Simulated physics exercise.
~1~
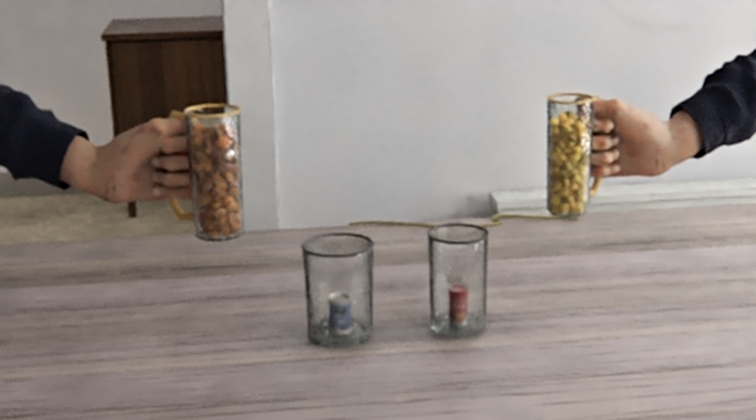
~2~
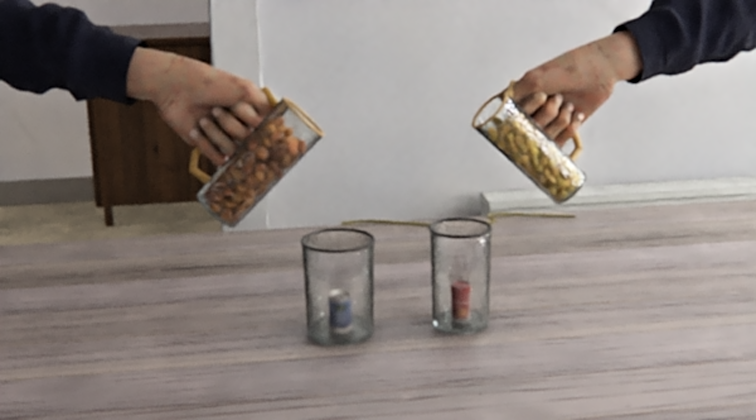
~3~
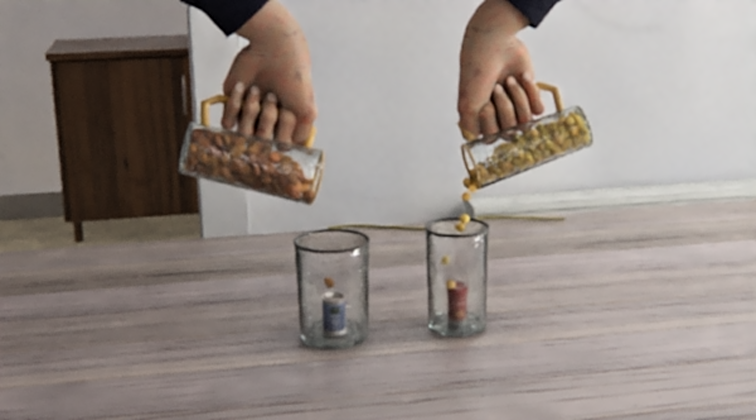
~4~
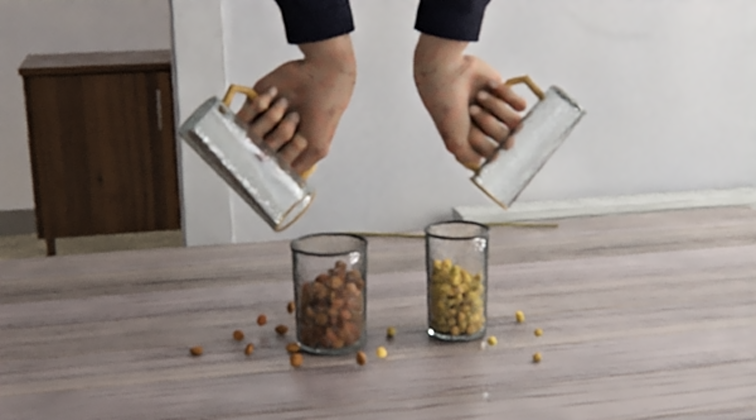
Two hands hold clear, yellow-handled mugs above a greyish wooden table, the left one full of reddish-brown pieces and the right one full of yellow pieces. Seen from the front and slightly above, two clear glasses stand between them, a small blue object in the left and a small red one in the right, with a pale wall and brown cabinet behind. The hands move inward and tilt the mugs as the view drifts slightly sideways. Pieces begin dropping into both glasses, then the mugs tip further and empty. Finally, the heaped pieces hide both objects, and some lie scattered on the table.
